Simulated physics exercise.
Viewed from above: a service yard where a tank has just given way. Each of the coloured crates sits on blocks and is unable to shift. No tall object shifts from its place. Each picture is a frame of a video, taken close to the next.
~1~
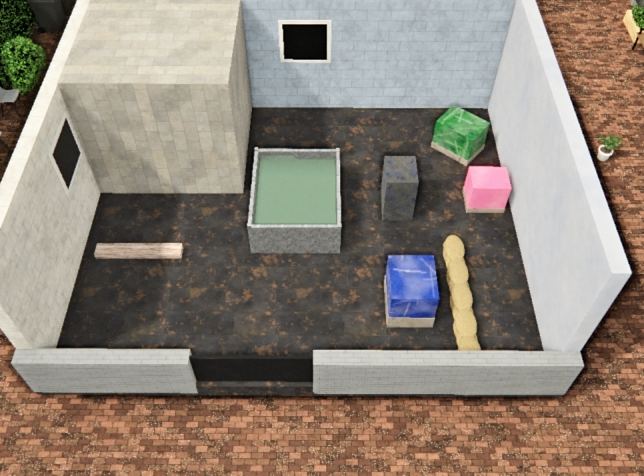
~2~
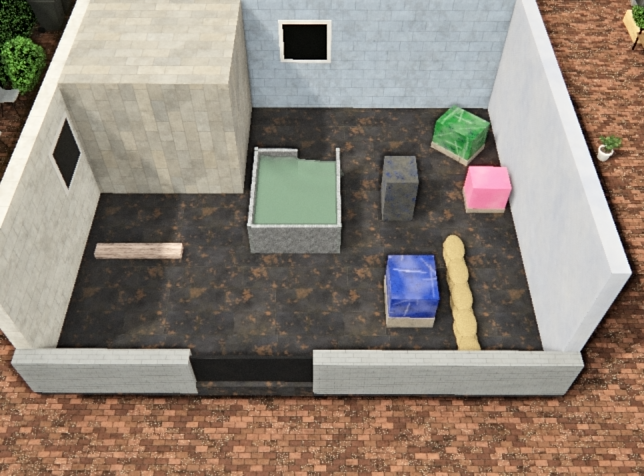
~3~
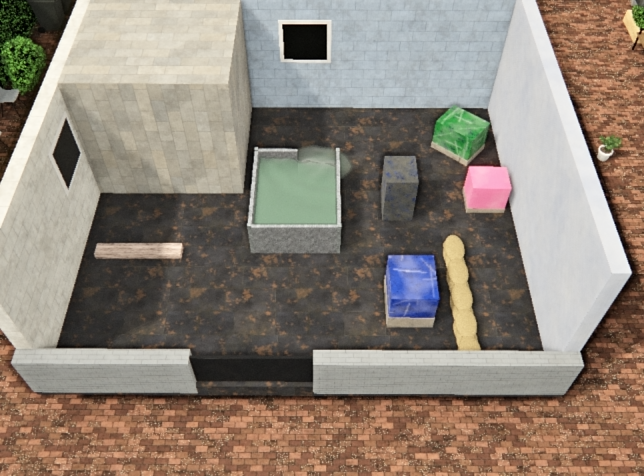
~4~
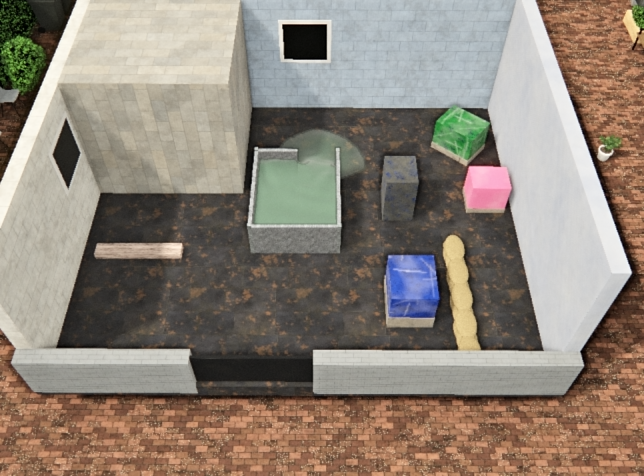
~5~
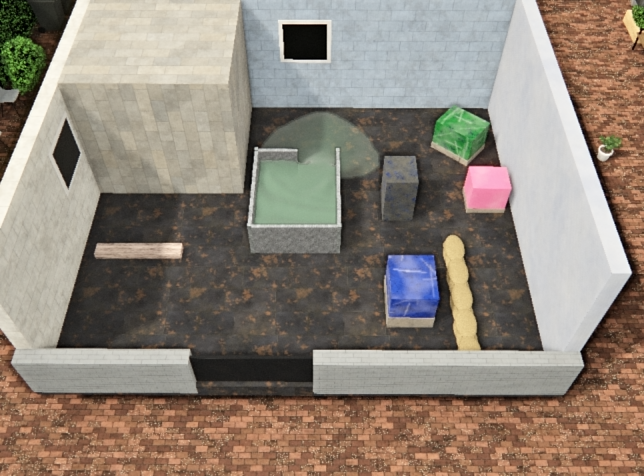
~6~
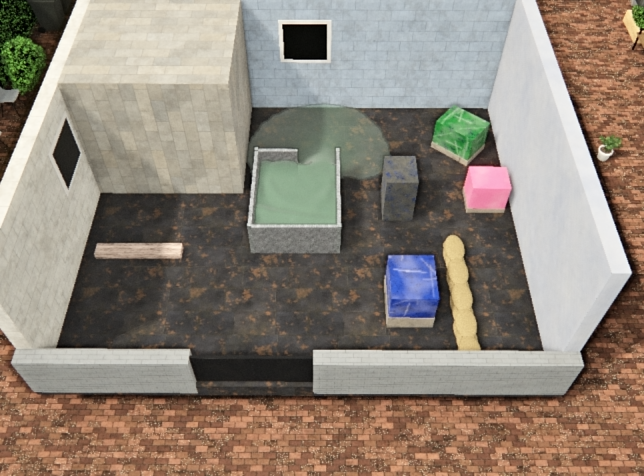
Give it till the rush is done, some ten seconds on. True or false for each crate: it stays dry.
Green crate: False, it gets wet; blue crate: True, it stays dry; pink crate: False, it gets wet.
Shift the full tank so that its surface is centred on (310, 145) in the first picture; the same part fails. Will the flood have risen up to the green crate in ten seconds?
The green one is flooded.
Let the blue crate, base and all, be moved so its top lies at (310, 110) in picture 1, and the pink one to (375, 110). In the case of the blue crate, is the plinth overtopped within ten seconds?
Result for blue crate: Flooded.
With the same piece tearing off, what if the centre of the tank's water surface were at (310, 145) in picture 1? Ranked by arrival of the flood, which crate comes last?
Answer: The crate marked blue.
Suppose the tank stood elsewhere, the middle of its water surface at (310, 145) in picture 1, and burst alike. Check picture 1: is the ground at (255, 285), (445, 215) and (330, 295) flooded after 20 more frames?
First drenched; next drenched; last unwetted.
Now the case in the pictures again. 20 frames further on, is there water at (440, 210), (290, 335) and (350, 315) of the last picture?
Going through them in order, I'd call them clear, clear and clear.
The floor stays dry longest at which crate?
My pick is the blue crate.
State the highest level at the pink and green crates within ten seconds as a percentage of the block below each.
120 %, then 160 %.
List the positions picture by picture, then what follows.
The first frame shows the tank at (296, 189) is whole and still.
In the second frame, the front is at a hidden place, out from the gap on the tank's far side.
In the third frame, water pours out on the tank's far side and has run to (310, 149).
In the fourth frame, water pours out on the tank's far side and has run to (325, 133).
In the fifth frame, water pours out on the tank's far side and has run to (328, 115).
In the sixth frame, water pours out on the tank's far side and has run to (351, 108).
A moment on, water covers 15 % of the floor; the green crate not reached, the blue crate not reached, the pink crate not reached.
Next, water covers 20 % of the floor; the green crate water round its plinth, the blue crate not reached, the pink crate not reached.
Then, water covers 30 % of the floor; the green crate water round its plinth, the blue crate not reached, the pink crate water round its plinth.
Later, water covers 45 % of the floor; the green crate water round its plinth, the blue crate water round its plinth, the pink crate water round its plinth.
In the end, water covers 75 % of the floor; the green crate was topped, the blue crate stayed above the water, the pink crate was topped.
